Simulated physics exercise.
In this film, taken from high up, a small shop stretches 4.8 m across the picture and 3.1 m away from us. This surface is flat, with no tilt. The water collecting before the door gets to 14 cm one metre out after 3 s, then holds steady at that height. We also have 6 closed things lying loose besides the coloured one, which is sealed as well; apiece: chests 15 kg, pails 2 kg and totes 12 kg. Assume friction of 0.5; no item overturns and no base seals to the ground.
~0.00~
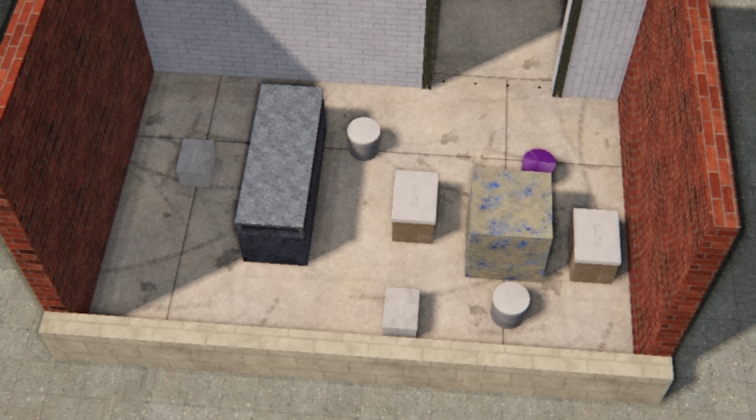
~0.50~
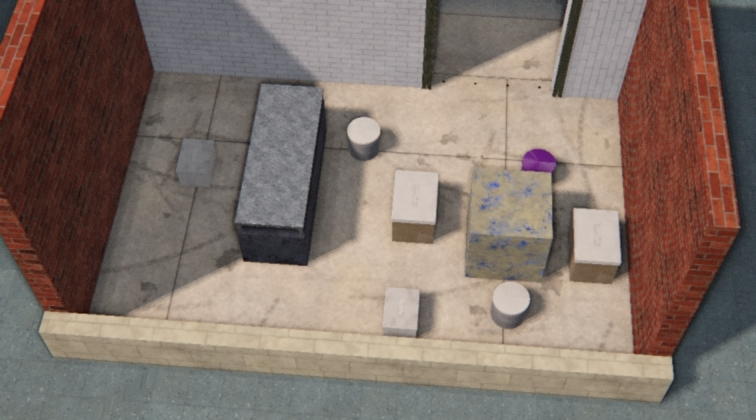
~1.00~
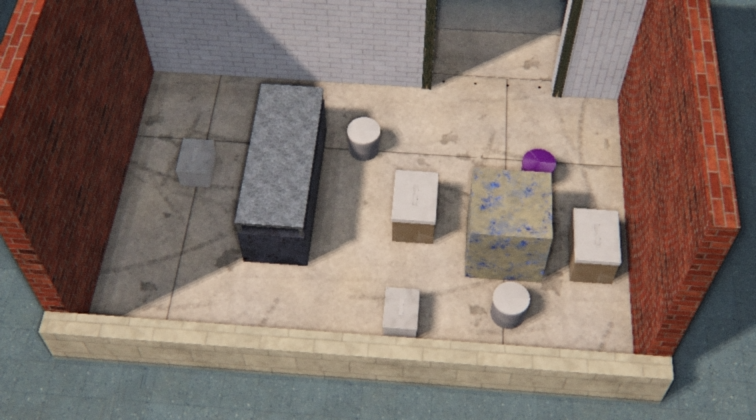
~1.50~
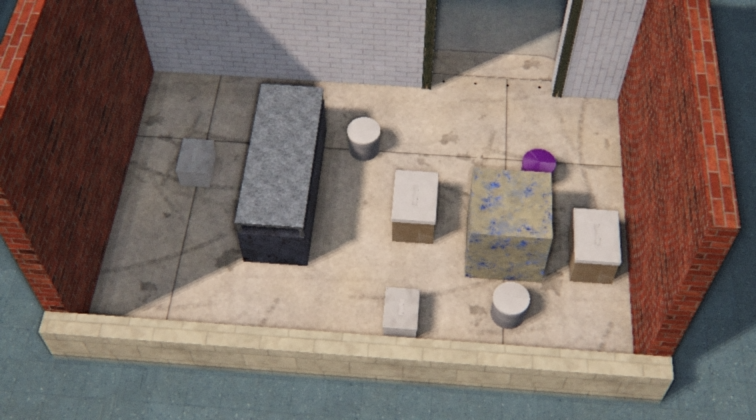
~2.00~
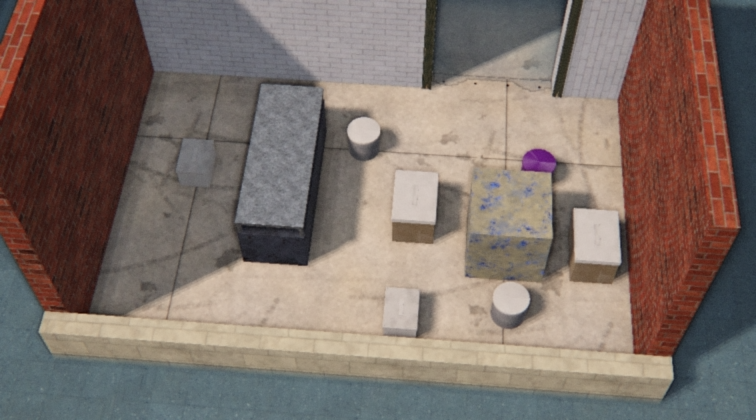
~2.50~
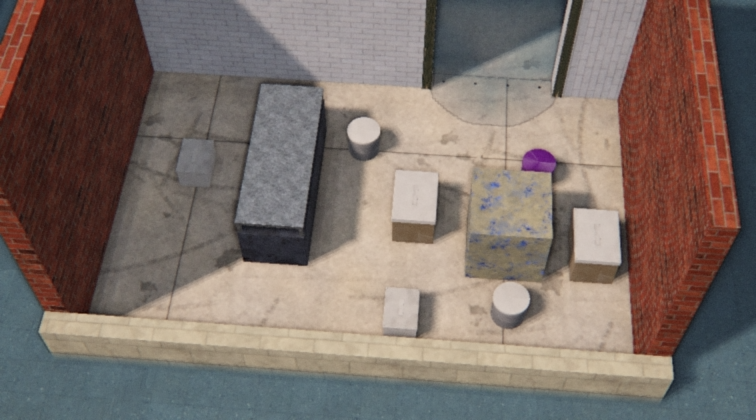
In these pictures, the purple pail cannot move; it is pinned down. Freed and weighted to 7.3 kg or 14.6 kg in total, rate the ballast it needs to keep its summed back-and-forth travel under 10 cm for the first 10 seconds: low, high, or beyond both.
High.
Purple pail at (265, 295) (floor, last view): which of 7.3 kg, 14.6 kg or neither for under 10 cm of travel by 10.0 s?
It turns out that both loads succeed.
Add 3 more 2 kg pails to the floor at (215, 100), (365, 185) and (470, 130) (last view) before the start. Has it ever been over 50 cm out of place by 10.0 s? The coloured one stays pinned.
Answer by position: Inside the range; outside the range; outside the range.
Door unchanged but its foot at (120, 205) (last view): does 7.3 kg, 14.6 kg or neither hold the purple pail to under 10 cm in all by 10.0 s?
The answer is that the lesser mass suffices.
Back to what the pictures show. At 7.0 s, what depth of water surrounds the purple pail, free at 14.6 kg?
9 cm, roughly.
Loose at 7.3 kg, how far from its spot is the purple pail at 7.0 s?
Shift: Roughly 60 cm.
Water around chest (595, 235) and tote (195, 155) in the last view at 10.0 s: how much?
Close to 8 and 0 centimetres.
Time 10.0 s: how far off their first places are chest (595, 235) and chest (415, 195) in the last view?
In turn: 30 cm, 150 cm.
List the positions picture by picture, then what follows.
In the first frame, the purple pail at (539, 162), on the bottom; water covers 0.0 m2; 0 of 7 have shifted.
In the second frame, the purple pail at (539, 162), on the bottom; water covers 0.0 m2; 0 of 7 have shifted.
In the third frame, the purple pail at (539, 162) rests on the ground; 0.0 m2 under water; 0 of 7 have shifted.
In the fourth frame, the purple pail at (539, 162), on the bottom; water covers 0.0 m2; 0 of 7 have shifted.
In the fifth frame, the purple pail at (539, 162), on the bottom; water covers 0.0 m2; 0 of 7 have shifted.
In the sixth frame, the purple pail at (539, 162) rests on the ground; water covers 0.4 m2; 0 of 7 have shifted.
After 3.5 s the purple pail would be 0 cm from its start with 7.3 kg and 0 cm from its start with 14.6 kg; 3 cm of water round it then.
After 4.5 s the purple pail would be 12 cm from its start with 7.3 kg and 0 cm from its start with 14.6 kg; 6 cm of water round it then.
After 7.0 s the purple pail would be 65 cm from its start with 7.3 kg and 0 cm from its start with 14.6 kg; 9 cm of water round it then.
After 10.0 s the purple pail would be 75 cm from its start with 7.3 kg and 0 cm from its start with 14.6 kg; 8 cm of water round it then.
